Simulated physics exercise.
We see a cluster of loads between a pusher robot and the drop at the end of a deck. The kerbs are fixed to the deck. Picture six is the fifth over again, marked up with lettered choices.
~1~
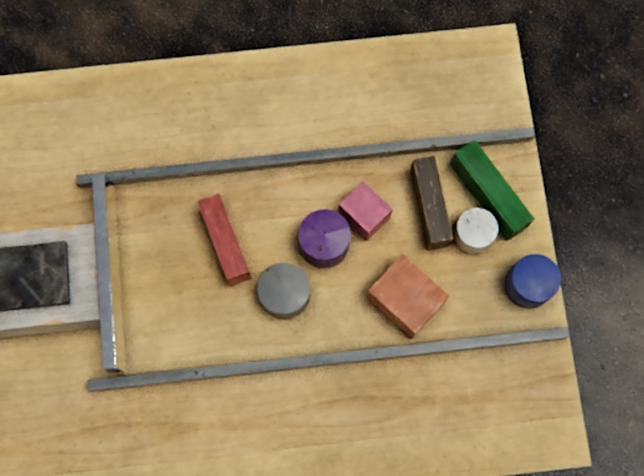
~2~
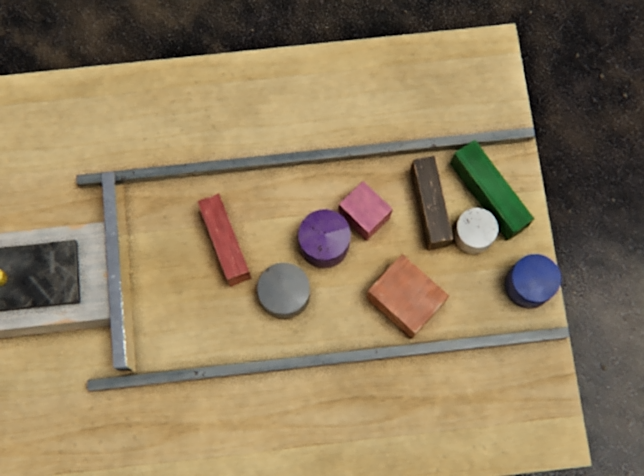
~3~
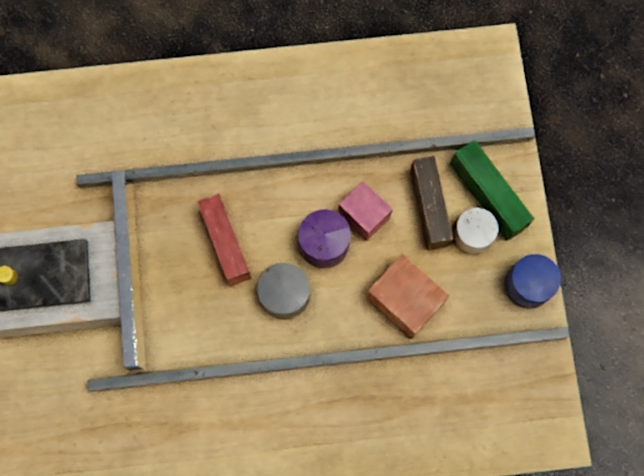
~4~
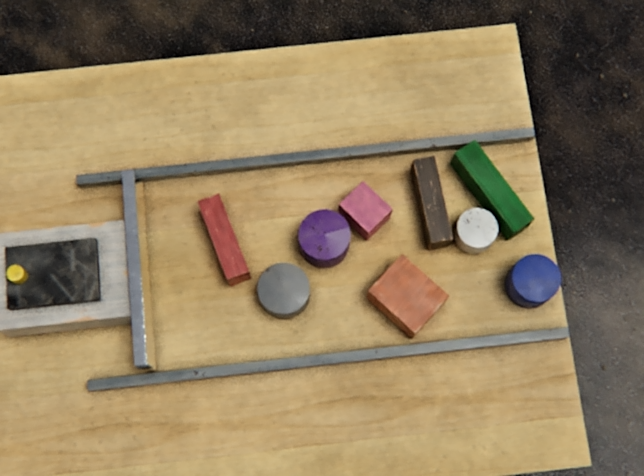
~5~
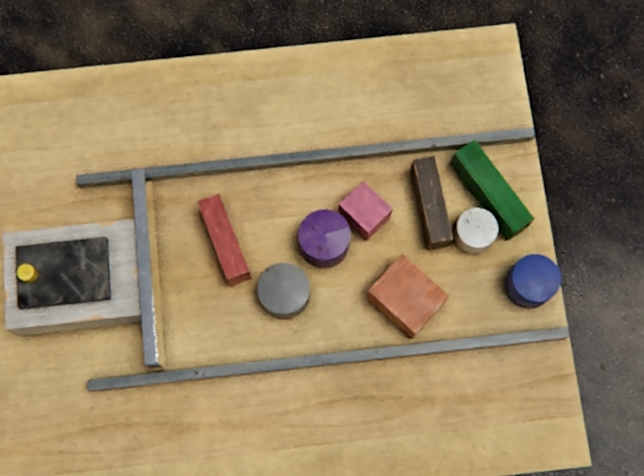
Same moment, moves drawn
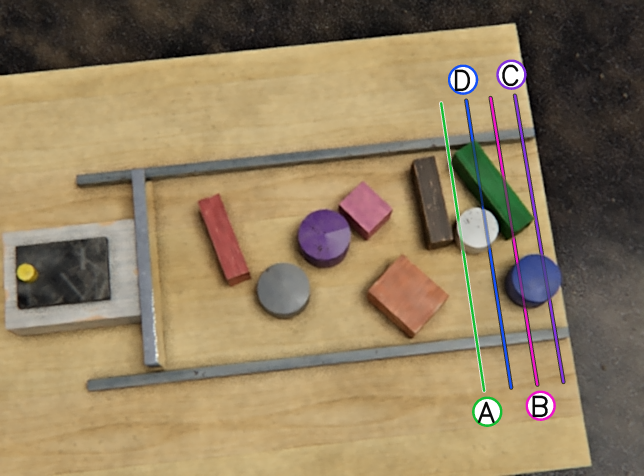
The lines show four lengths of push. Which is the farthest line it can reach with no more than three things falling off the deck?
A is the last line within the limit.
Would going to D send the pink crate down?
No.
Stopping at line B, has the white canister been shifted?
By then, yes.
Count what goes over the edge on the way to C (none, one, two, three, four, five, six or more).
By then, six or more.
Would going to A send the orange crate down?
No.
On the marked copy, A at (462, 242); B at (513, 236); C at (538, 234); D at (488, 239).
With A. Early on, robot (187, 259); grey canister (301, 296); red bar (277, 232).
Further on, robot (302, 247); green stick (497, 187); white canister (495, 228).
At the end, robot (390, 237); green stick over the edge; blue canister over the edge; three fallen.
As for the rest, B drops six; C drops nine; D drops four.
